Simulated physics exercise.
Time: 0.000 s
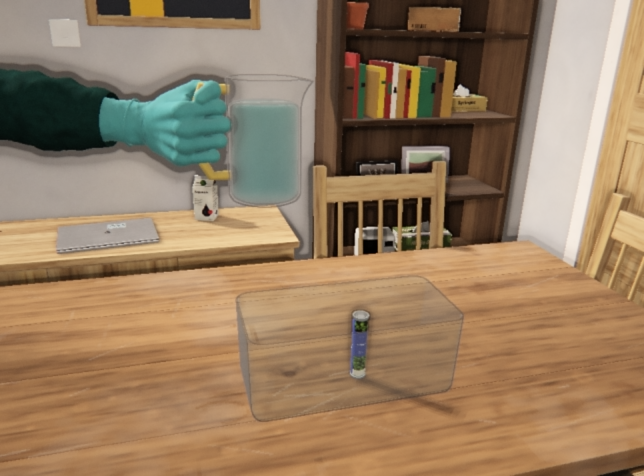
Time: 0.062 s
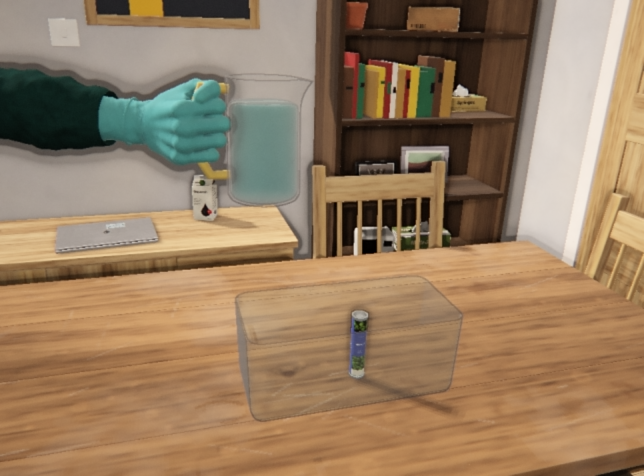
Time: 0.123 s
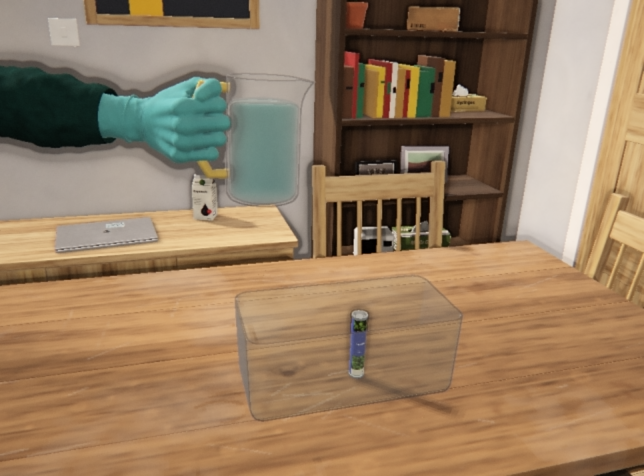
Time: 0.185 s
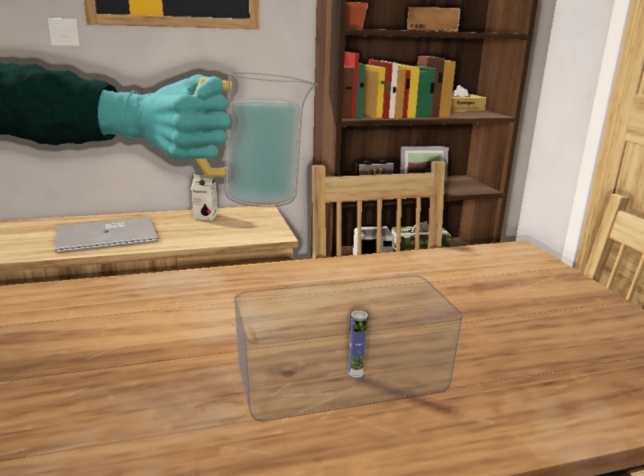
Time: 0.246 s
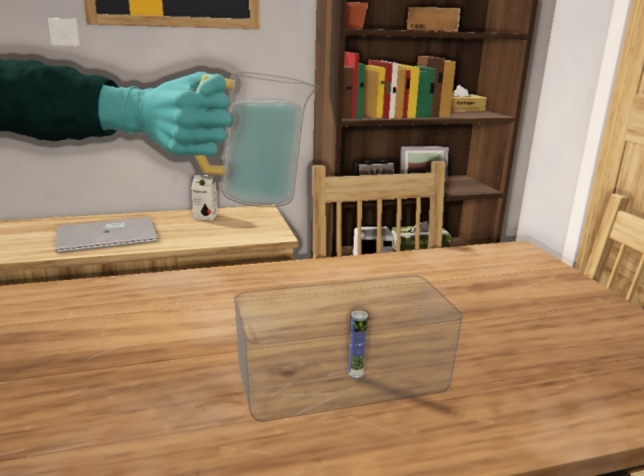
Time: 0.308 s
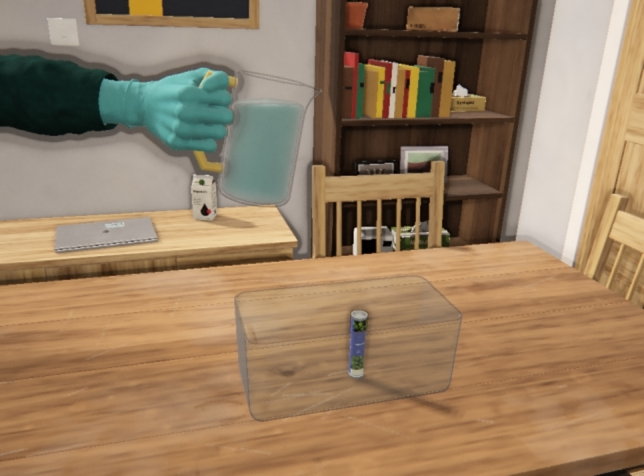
To begin with, a teal-gloved hand holds a clear jug of water upright above and beyond a transparent, empty long basin on a wooden table, with a small tin standing inside it. The hand then slowly rolls the jug slightly rightwards, while the basin and the tin stay still.
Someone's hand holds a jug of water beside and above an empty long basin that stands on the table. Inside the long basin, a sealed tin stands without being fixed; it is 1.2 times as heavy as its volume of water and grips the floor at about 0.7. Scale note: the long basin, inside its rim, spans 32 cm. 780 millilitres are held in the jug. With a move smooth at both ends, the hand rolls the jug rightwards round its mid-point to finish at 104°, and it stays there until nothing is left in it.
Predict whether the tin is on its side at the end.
It does not keel over.
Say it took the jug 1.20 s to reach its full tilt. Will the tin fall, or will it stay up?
In that case the tin stays vertical.
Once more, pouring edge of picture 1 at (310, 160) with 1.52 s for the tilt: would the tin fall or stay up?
Then the tin comes down.
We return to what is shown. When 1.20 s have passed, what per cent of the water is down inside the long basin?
The share is close to 20 percent.
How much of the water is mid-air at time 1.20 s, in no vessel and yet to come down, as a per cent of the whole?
Some 26 per cent.
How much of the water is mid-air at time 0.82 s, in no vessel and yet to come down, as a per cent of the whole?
Around 6 in a hundred.
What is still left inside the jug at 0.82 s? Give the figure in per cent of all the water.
Still held: Roughly 94 % of the total.
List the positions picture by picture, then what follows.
It leans 0°; its right rim is at (313, 79); the water meets the walls at (228, 104) and (297, 102); the long basin's rim runs from (242, 319) to (444, 296); the tin's top is at (361, 318), in the first frame.
It leans 0°; its right rim is at (313, 80); the water meets the walls at (228, 103) and (297, 103), in the second frame.
It leans 2°; its right rim is at (314, 80); the water meets the walls at (228, 102) and (297, 103), in the third frame.
It leans 4°; its right rim is at (316, 83); the water meets the walls at (230, 103) and (299, 103), in the fourth frame.
It leans 7°; its right rim is at (318, 85); the water meets the walls at (231, 104) and (301, 103), in the fifth frame.
It leans 10°; its right rim is at (321, 89); the water meets the walls at (233, 106) and (303, 103), in the sixth frame.
By 0.82 s the tilt is 59° and 94 per cent is still to pour; the tin stands where it began.
By 1.20 s the tilt is 93° and 54 per cent is still to pour; the tin stands where it began.
By 1.59 s the tilt is 104° and 8 per cent is still to pour; the tin stands where it began.
By 2.02 s the tilt is 104° and 0 per cent is still to pour; the tin stands where it began.
At rest the tin stands where it began.
